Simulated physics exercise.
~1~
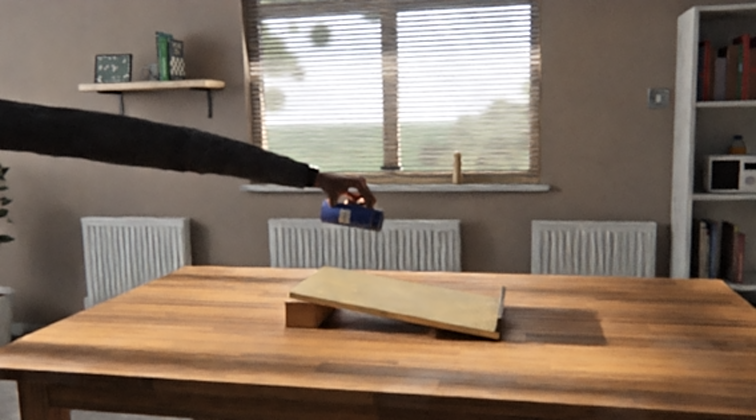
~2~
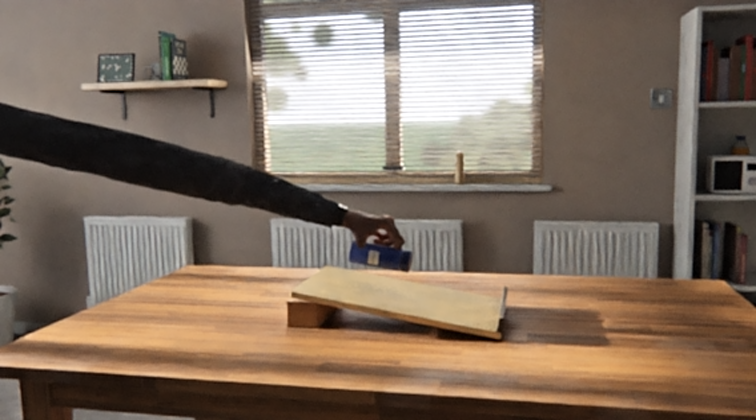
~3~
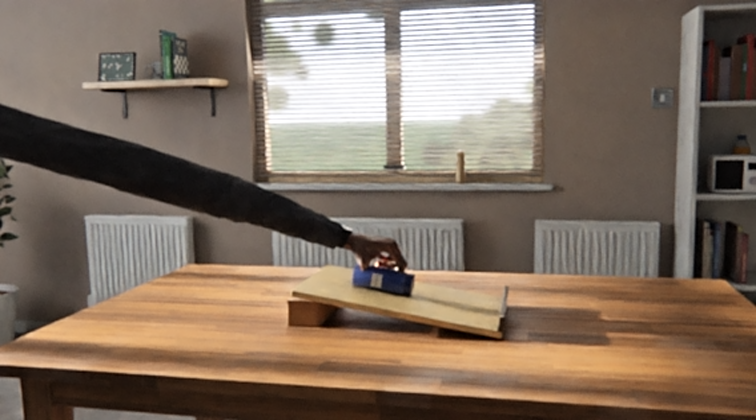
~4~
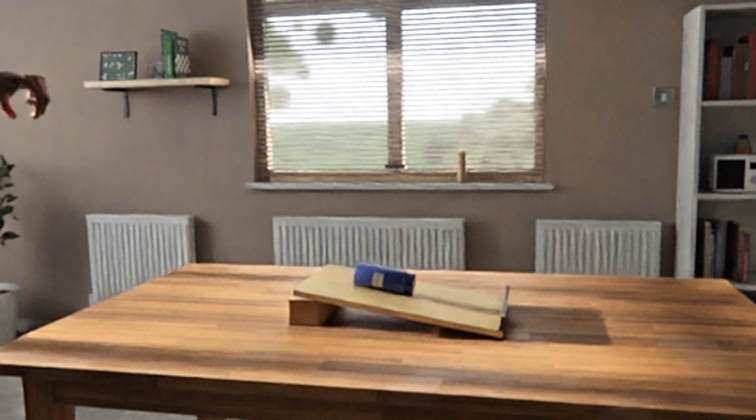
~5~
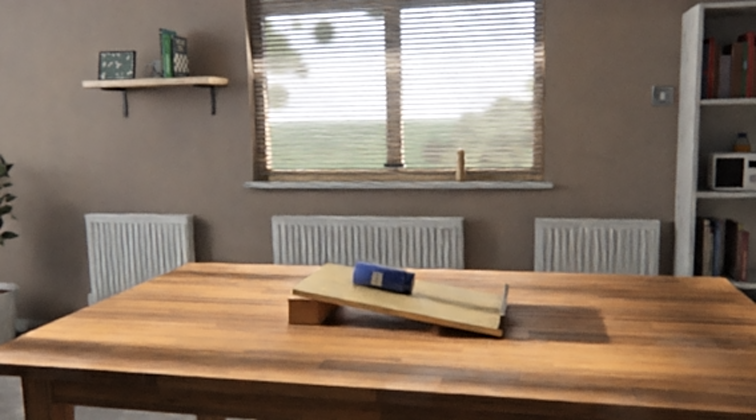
Blue shaker being lowered on its side onto a tilted board by a hand, then staying put after the hand withdraws.
